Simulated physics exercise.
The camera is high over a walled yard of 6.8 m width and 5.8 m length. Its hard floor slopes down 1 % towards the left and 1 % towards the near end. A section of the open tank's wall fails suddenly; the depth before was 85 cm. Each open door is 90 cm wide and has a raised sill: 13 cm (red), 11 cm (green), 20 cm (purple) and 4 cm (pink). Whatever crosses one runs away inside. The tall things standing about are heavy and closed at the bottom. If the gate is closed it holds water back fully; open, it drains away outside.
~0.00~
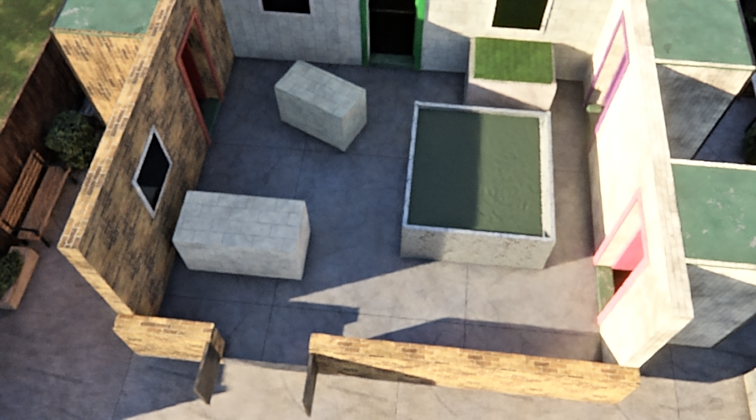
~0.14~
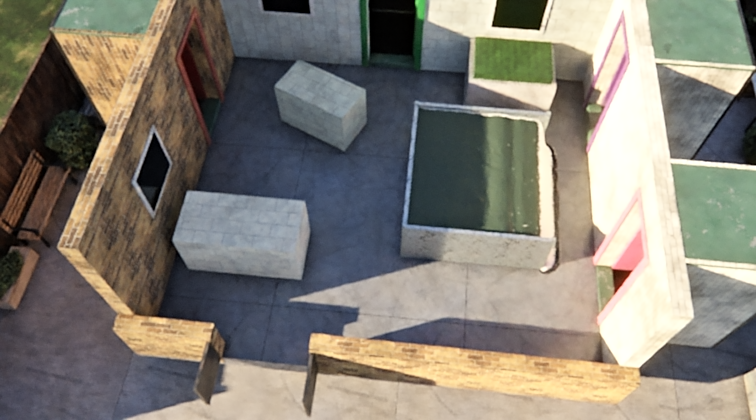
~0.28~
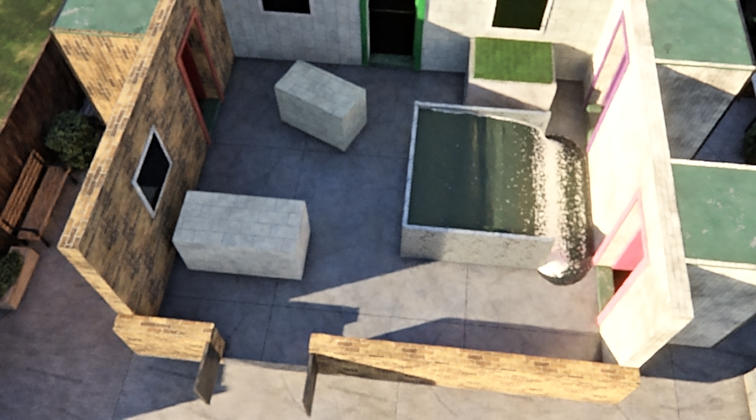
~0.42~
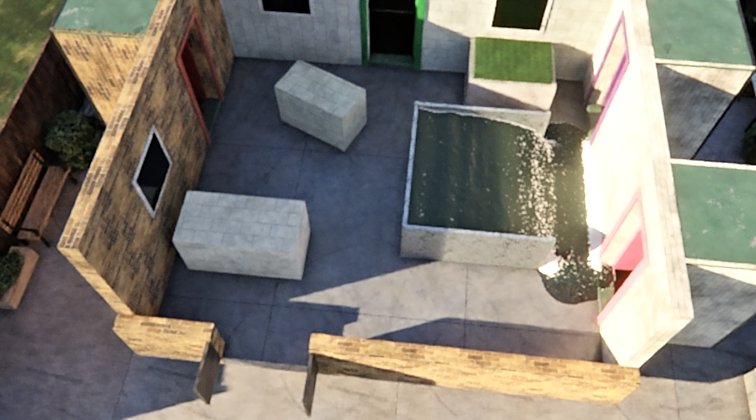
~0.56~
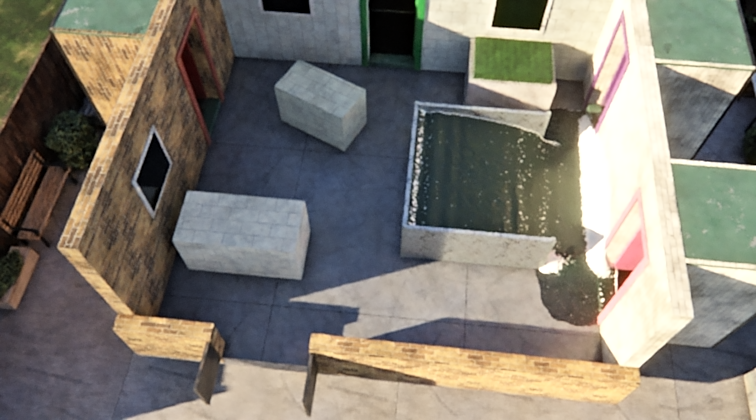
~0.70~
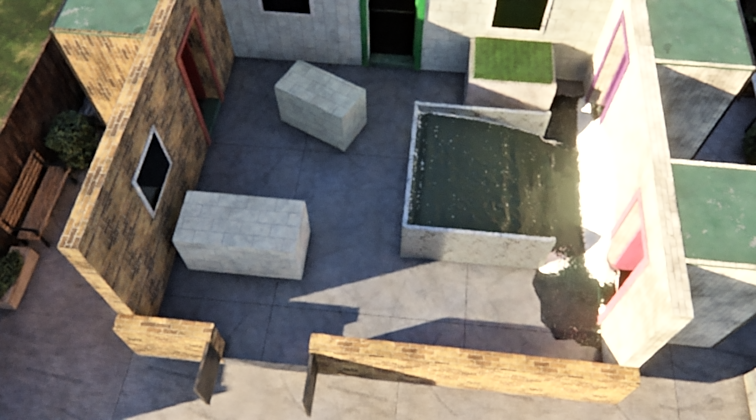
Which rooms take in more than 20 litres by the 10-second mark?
The water let in: At the red door it does not reach the limit; at the green door it does not reach the limit; at the purple door it goes over the limit; at the pink door it passes the limit.
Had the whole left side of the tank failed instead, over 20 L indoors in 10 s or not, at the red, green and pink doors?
Then: Red over, green over, pink over.
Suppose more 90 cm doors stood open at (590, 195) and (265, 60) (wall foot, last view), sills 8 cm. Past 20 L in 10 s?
In turn: Past it, under.
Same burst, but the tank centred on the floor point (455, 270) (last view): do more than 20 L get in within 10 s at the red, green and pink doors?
Then: Red not over, green not over, pink above.
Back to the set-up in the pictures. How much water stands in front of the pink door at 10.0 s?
About 9.0 cm.
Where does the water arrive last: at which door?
The red one.
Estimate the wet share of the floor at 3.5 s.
Near 65 per cent is wet.
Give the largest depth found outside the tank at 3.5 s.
Up to some 31 cm.
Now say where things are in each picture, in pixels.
In the first frame, still water, 85 cm deep, in the open tank at (480, 170).
In the second frame, water pours out at (540, 195) and has run 1.3 m, to a hidden place; typically 7 cm deep outside, 85 cm at the open tank's back.
In the third frame, the front is at (564, 140), 1.5 m from the gap at (540, 196); 2.0 m2 of floor is under water; 85 cm left at the back of the open tank.
In the fourth frame, the front is at (587, 134), 1.8 m from the gap at (539, 197); 3.0 m2 of floor is under water; 84 cm left at the back of the open tank.
In the fifth frame, water pours out at (539, 197) and has run 2.2 m, to (585, 114); typically 22 cm deep outside, 75 cm at the open tank's back.
In the sixth frame, the front is at (584, 96), 2.6 m from the gap at (539, 198); 3.9 m2 of floor is under water; 72 cm left at the back of the open tank.
After 1.4 s water covers 20 % of the floor and is deepest (62 cm) near (585, 219); red door not reached, green door not reached, purple door 32 cm at the sill, 19 L in, pink door 28 cm at the sill, 151 L in.
After 2.2 s water covers 30 % of the floor and is deepest (66 cm) near (548, 86); red door not reached, green door 3 cm at the sill, 0 L in, purple door 39 cm at the sill, 57 L in, pink door 23 cm at the sill, 300 L in.
After 3.5 s water covers 65 % of the floor and is deepest (31 cm) near (581, 150); red door not reached, green door 2 cm at the sill, 0 L in, purple door 30 cm at the sill, 217 L in, pink door 13 cm at the sill, 419 L in.
After 6.0 s water covers 90 % of the floor and is deepest (25 cm) near (596, 379); red door 6 cm at the sill, 0 L in, green door 2 cm at the sill, 0 L in, purple door 16 cm at the sill, 238 L in, pink door 12 cm at the sill, 549 L in.
After 10.0 s water covers 95 % of the floor and is deepest (18 cm) near (212, 137); red door 13 cm at the sill, 0 L in, green door 4 cm at the sill, 0 L in, purple door 12 cm at the sill, 238 L in, pink door 9 cm at the sill, 655 L in.
